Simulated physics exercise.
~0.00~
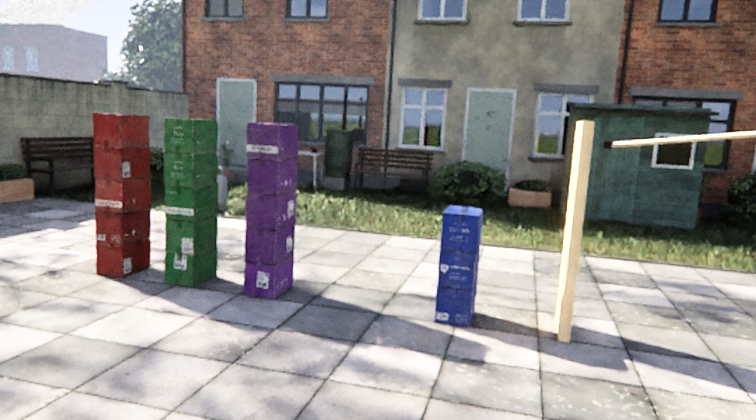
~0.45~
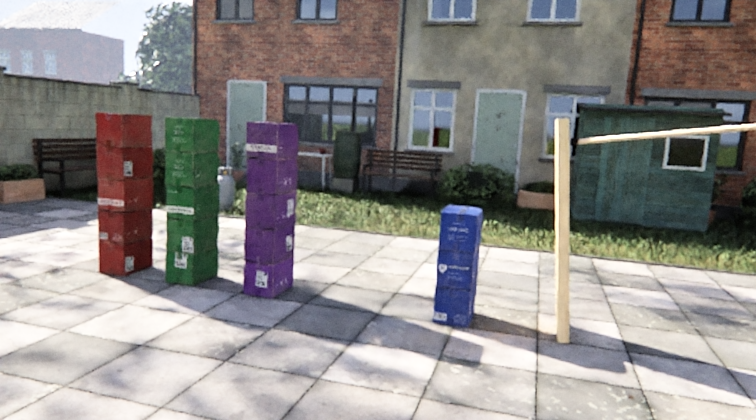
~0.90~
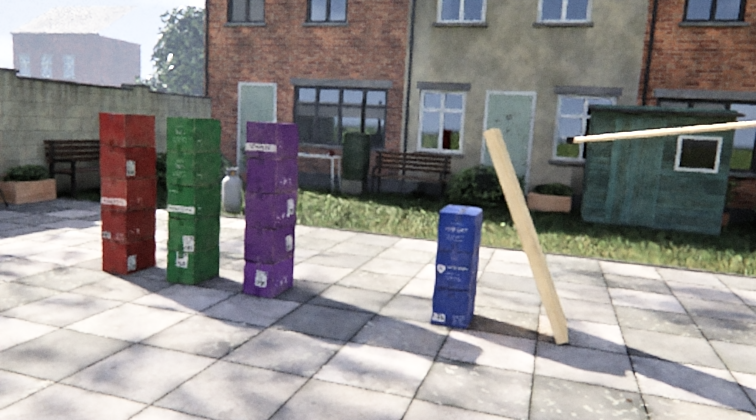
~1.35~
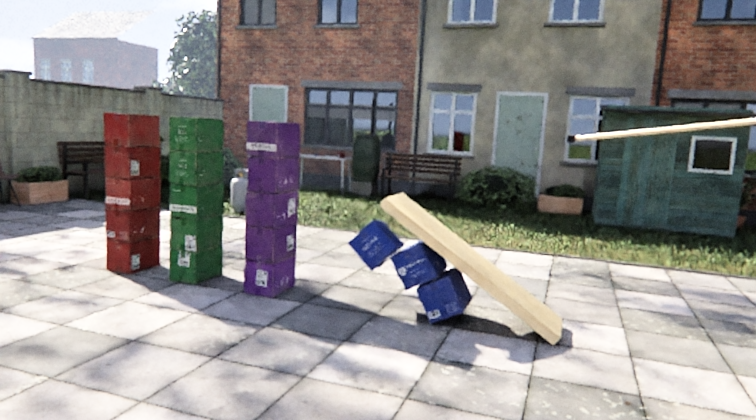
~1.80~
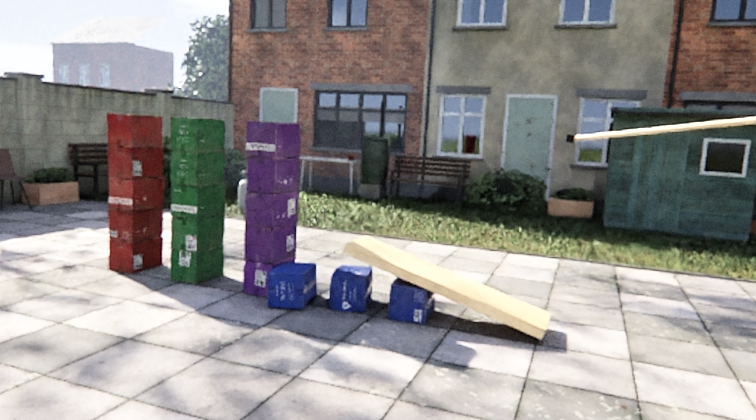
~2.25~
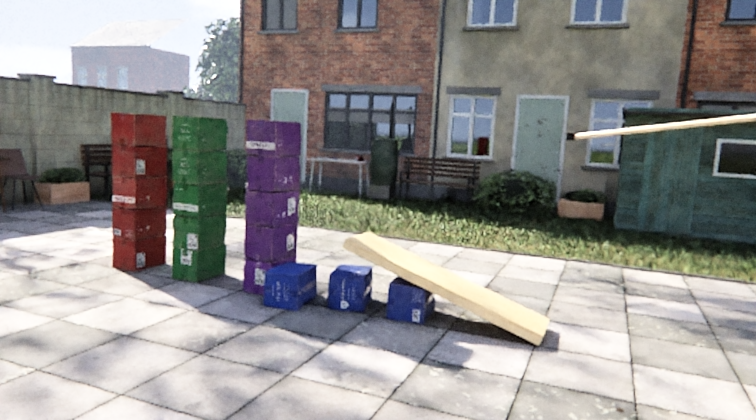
In a paved yard behind brick houses, a pole drew away from an upright wooden board, which tipped left and knocked over the short blue stack, leaving its three boxes strewn on the slabs while the purple, green and red stacks stayed standing.
